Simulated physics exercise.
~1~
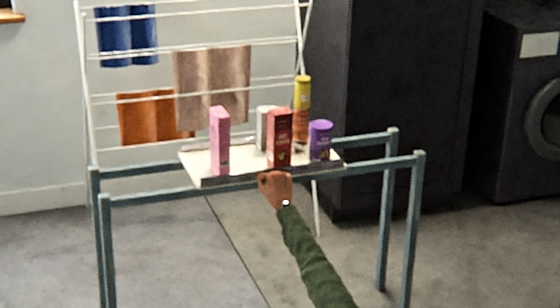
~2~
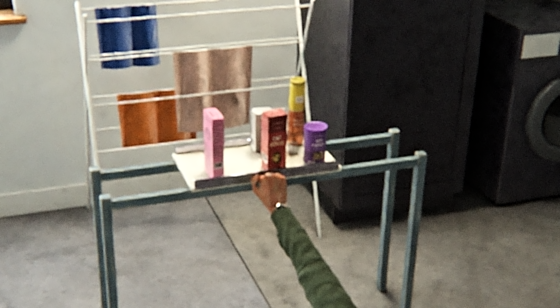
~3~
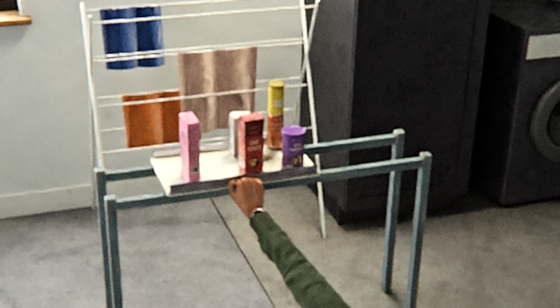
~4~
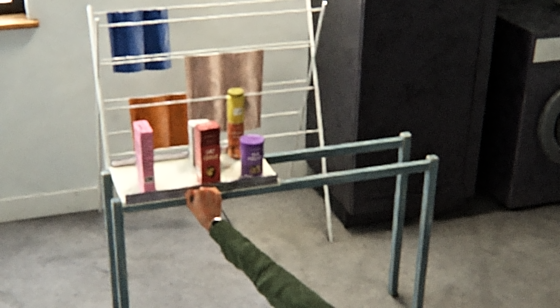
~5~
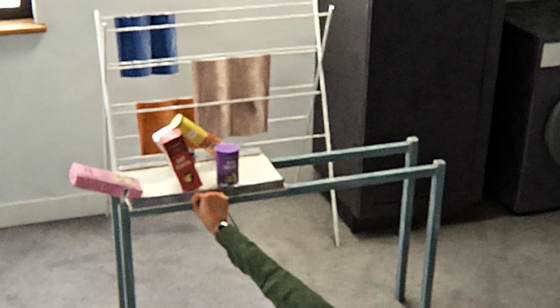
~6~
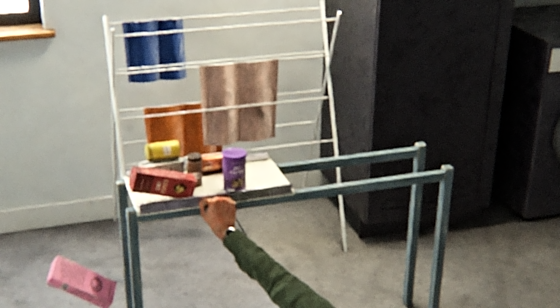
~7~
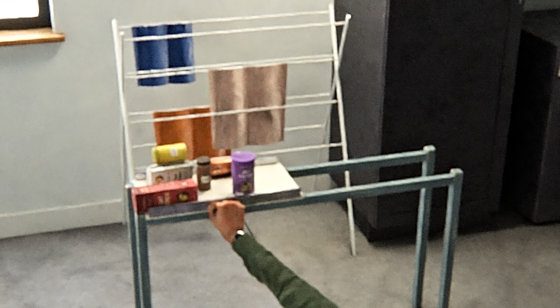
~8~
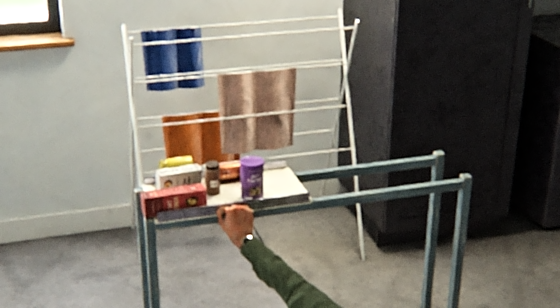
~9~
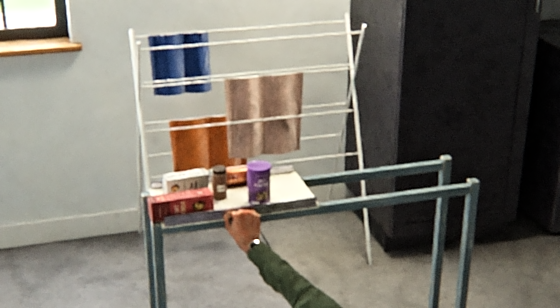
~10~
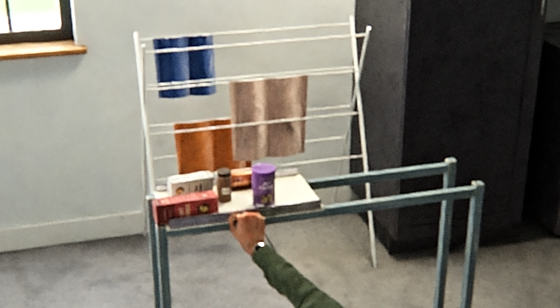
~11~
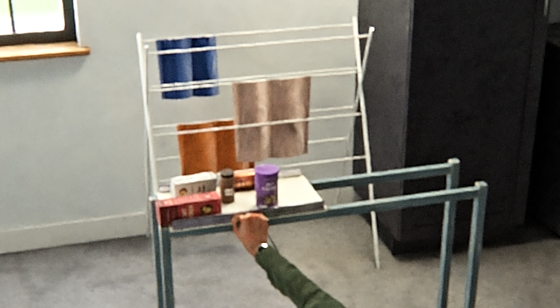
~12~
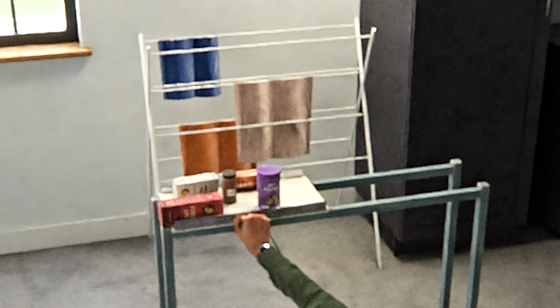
A hand slid a white tray of upright containers leftward along a blue-grey frame until several toppled; a pink packet and then a yellow shaker dropped off, leaving the red and white cartons lying down beside the still-standing purple tin and brown shaker.
